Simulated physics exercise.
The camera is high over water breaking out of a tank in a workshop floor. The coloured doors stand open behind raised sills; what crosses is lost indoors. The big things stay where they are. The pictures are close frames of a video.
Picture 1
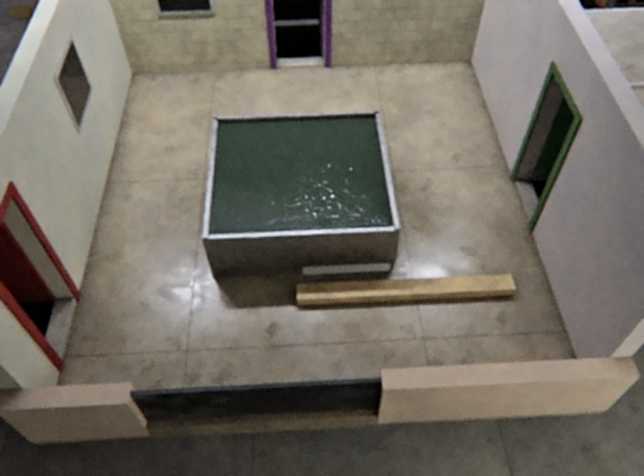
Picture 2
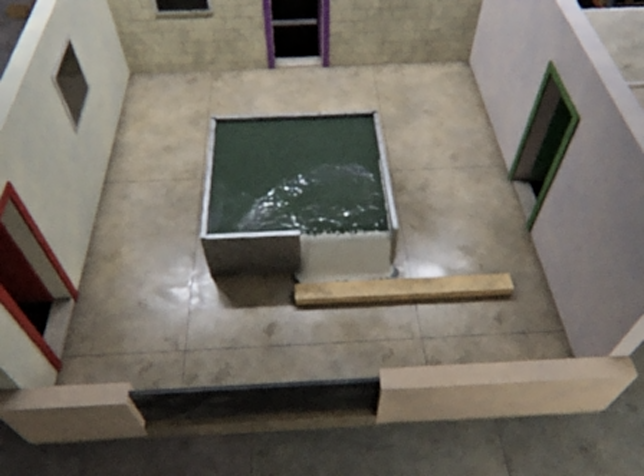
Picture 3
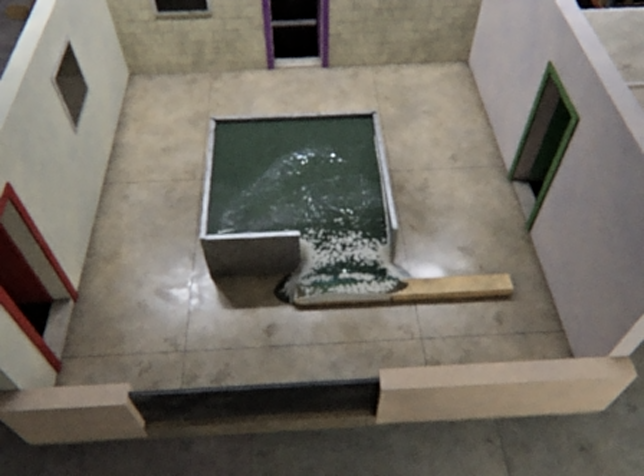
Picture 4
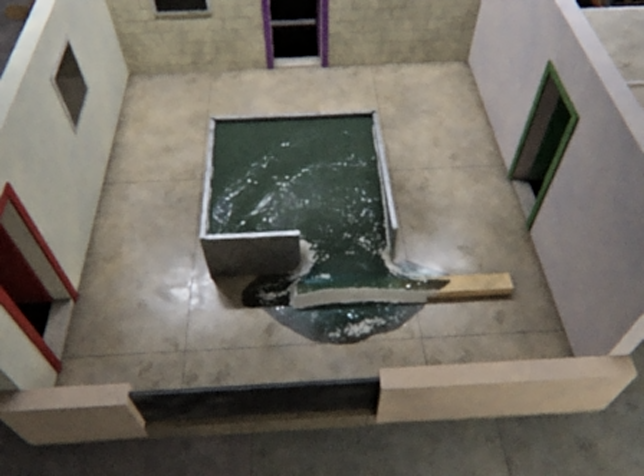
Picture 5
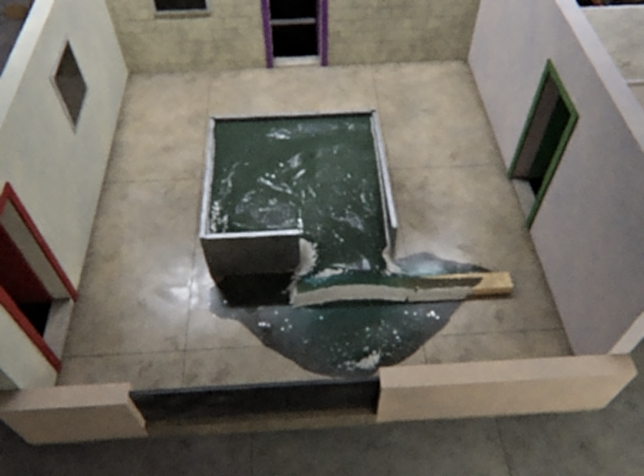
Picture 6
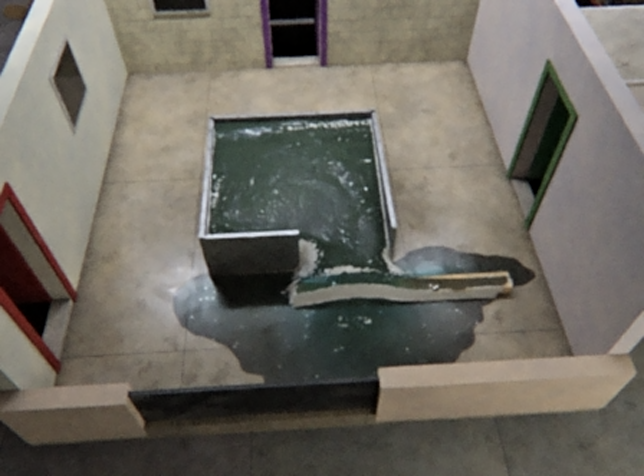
A square tank of dark green water opened at the right part of its front side, and water poured out, washed over a wooden beam, and spread across the floor in a widening dark puddle.
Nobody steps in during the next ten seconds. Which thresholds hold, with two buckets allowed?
In the end: The green door takes more than that; the red door takes more than that; the purple door stays under that.
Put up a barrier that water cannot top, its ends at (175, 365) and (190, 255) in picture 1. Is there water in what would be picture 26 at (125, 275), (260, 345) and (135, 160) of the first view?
In turn: Under water, wet, free of water.
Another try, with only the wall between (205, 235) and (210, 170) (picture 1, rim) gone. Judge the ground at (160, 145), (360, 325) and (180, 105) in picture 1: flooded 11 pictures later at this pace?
In turn: Awash, no water, wet.
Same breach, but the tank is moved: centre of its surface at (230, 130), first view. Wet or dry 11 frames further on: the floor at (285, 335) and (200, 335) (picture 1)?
In that order: Awash, wet.
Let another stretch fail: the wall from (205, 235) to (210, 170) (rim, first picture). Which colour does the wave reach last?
Last comes the green one.
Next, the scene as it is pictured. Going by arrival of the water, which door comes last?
The purple-painted one.
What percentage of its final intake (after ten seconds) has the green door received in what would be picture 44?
Some 75 per cent.
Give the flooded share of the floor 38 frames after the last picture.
Near 90 in a hundred.
A moment on, water covers 30 % of the floor; the green door not reached, the red door not reached, the purple door not reached.
Next, water covers 40 % of the floor; the green door under two buckets in, the red door wet at the sill, nothing in, the purple door not reached.
Then, water covers 50 % of the floor; the green door under two buckets in, the red door over two buckets in, the purple door not reached.
Later, water covers 90 % of the floor; the green door over two buckets in, the red door far over two buckets in, the purple door wet at the sill, nothing in.
In the end, water covers 100 % of the floor; the green door over two buckets in, the red door far over two buckets in, the purple door under two buckets in.
